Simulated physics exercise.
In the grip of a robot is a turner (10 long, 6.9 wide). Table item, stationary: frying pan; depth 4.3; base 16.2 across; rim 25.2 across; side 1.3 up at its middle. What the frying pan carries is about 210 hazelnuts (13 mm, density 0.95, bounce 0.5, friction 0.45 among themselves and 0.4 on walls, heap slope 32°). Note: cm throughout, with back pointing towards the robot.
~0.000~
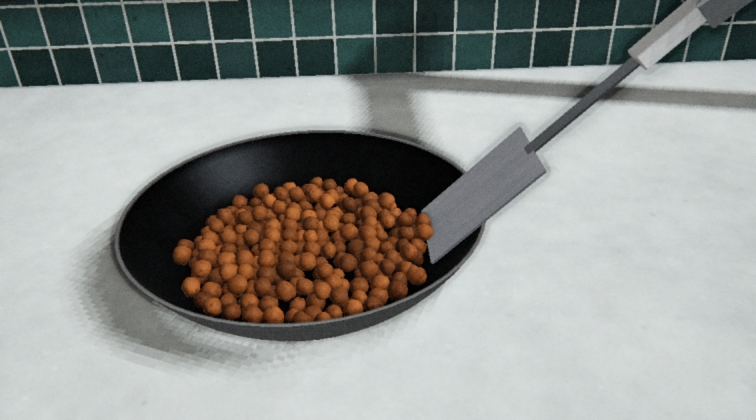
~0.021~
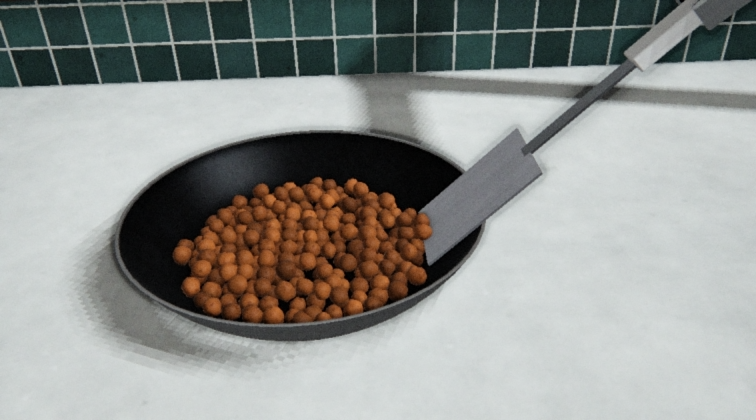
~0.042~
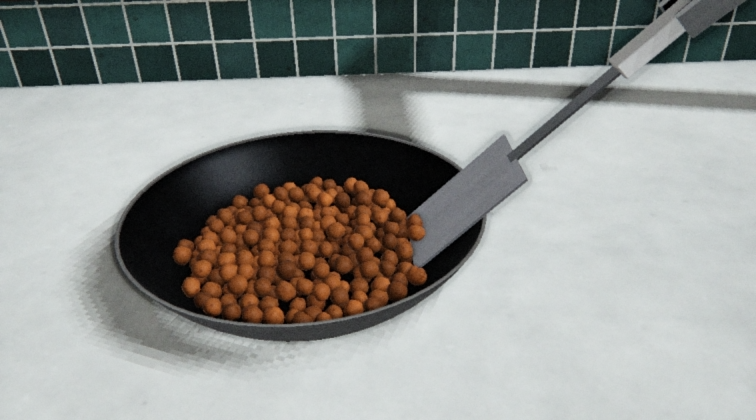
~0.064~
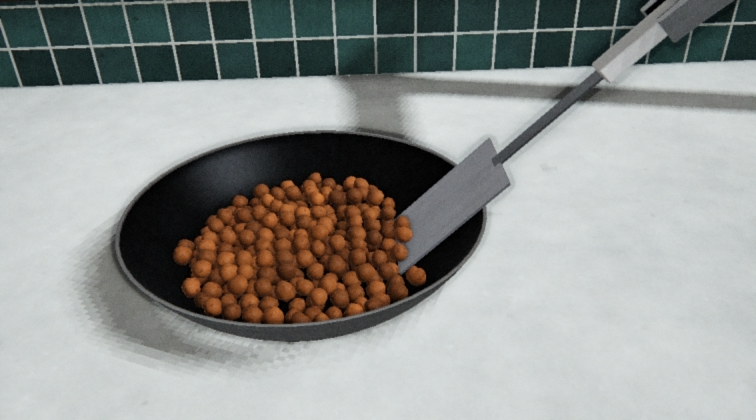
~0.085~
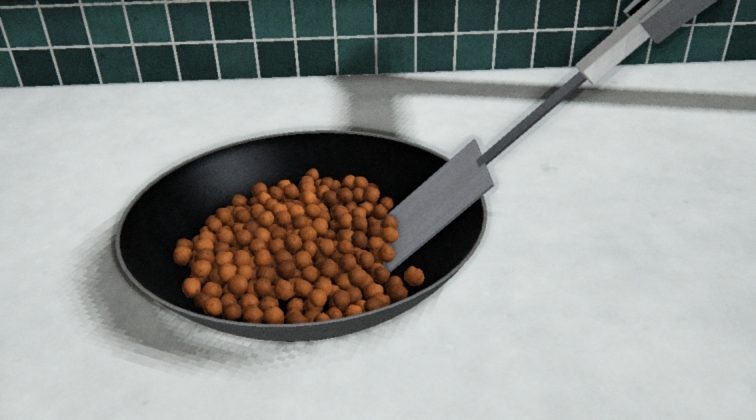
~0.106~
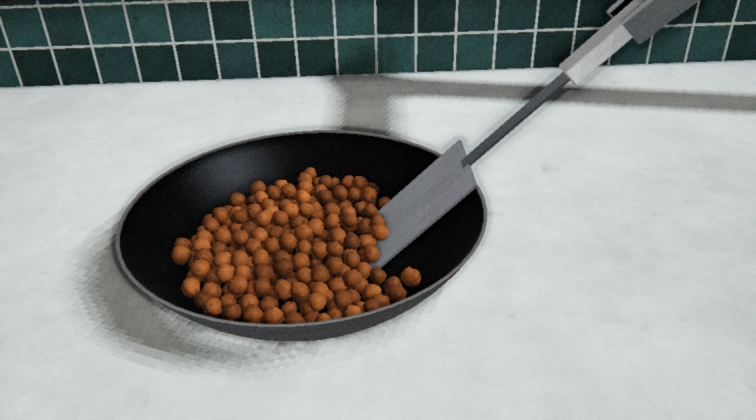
To begin with, a black frying pan holding a wide heap of round brown nuts sits on a pale counter before green tiles, with a grey turner resting at its right side. The turner then slides steadily left into the pan, pushing the nuts into a slightly taller, narrower heap and leaving one apart at the right.
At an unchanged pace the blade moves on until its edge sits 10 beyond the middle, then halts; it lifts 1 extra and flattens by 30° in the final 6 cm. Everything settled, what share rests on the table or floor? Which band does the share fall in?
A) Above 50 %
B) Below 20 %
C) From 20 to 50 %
B, below 20 %.
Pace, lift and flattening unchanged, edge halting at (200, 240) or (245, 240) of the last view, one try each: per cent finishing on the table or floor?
I'd say roughly 0 per cent, then roughly 0 per cent.
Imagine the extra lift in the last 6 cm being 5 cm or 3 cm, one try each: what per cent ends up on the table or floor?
You'd get some 15 per cent with the first setting and some 15 per cent with the second.
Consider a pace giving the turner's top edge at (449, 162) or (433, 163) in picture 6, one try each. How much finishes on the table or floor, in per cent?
Close to 15 per cent in the first try and close to 25 per cent in the second.
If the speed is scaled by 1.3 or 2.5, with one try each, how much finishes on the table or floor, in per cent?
Roughly 20 % and roughly 35 %.
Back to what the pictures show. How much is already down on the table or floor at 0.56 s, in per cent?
Fraction noted: Close to 10 per cent.
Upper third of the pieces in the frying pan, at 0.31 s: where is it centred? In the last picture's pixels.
Centre: Approx. (211, 227) in the last view.
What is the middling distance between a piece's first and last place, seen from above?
I'd estimate close to 3 centimetres.
After 0.21 s, sloping 44°, highest piece 4 above the table; 213 in the frying pan.
After 0.31 s, sloping 32°, highest piece 4 above the table; 213 in the frying pan.
After 0.56 s, sloping 14°, highest piece 6 above the table; 194 in the frying pan, 17 on the table or floor, 2 on the blade or in flight.
After 1.61 s, sloping 14°, highest piece 6 above the table; 193 in the frying pan, 20 on the table or floor.
At rest, 193 in the frying pan, 20 on the table or floor. That is 9 % on the table or floor.
